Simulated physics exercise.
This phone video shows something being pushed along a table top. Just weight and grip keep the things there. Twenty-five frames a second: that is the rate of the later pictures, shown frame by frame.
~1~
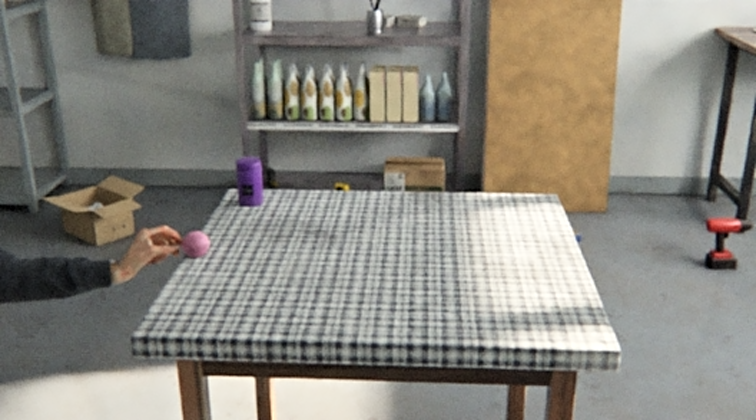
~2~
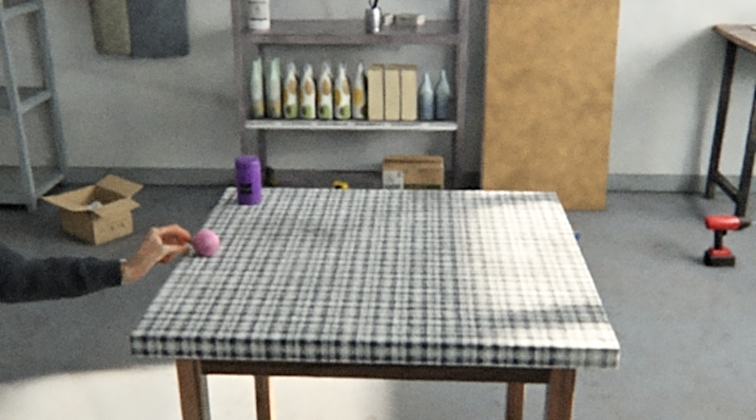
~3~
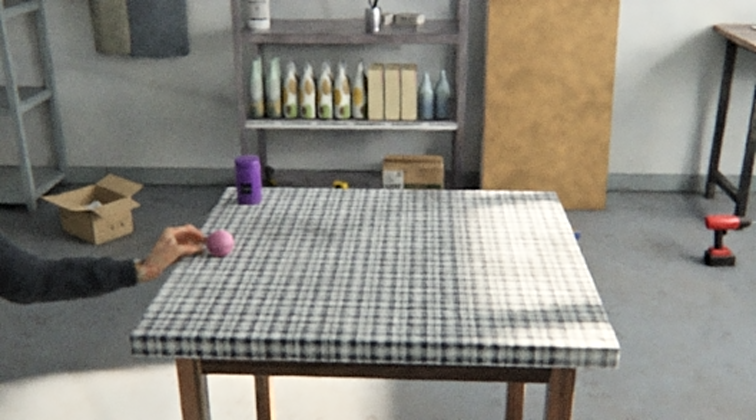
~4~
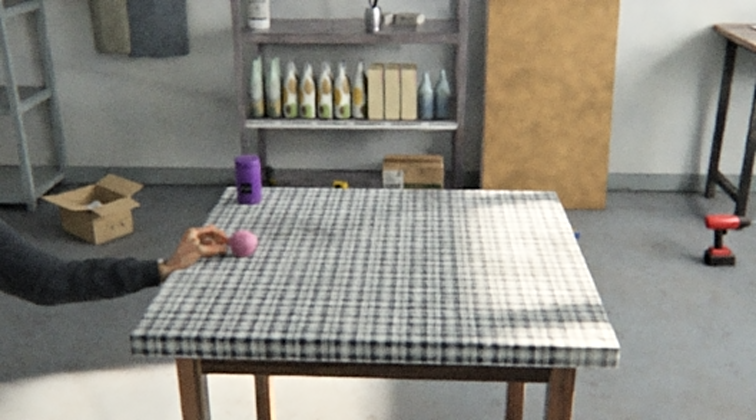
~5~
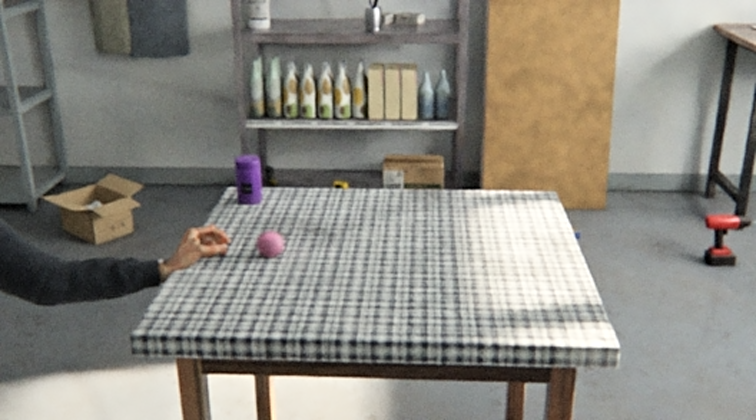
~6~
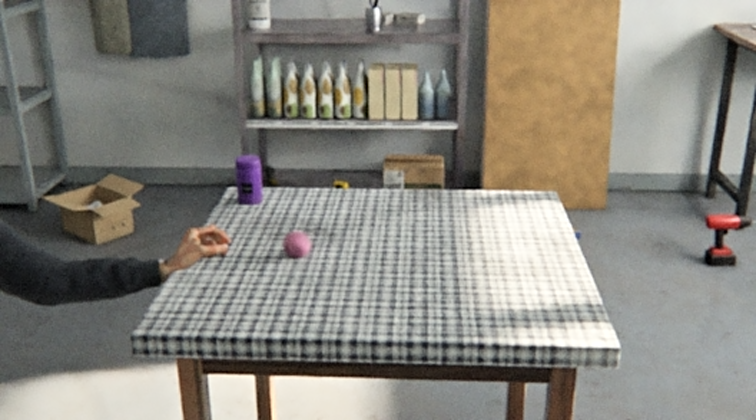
The clip opens on a hand at the left touching a pink ball on a checked tabletop, with a purple container near the back corner. The hand pushes the ball rightward across the cloth, then stays in place while the ball rolls away from its fingers, moving farther right.
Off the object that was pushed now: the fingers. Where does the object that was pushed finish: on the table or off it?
Off it.
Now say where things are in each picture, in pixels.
In the first picture, under the hand; pink ball (196, 245).
In the second picture, under the hand; pink ball (205, 244).
In the third picture, under the hand; pink ball (220, 244).
In the fourth picture, pink ball (243, 244).
In the fifth picture, pink ball (270, 244) rolled about its own width.
In the sixth picture, pink ball (297, 245) rolled well along.
Then, 0.30 s after the last picture, pink ball rolled well along near (494, 248).
Then, 0.70 s after the last picture, pink ball now off the table.
Then, 1.10 s after the last picture, things are still on the move.
By the end, off the table, pink ball.
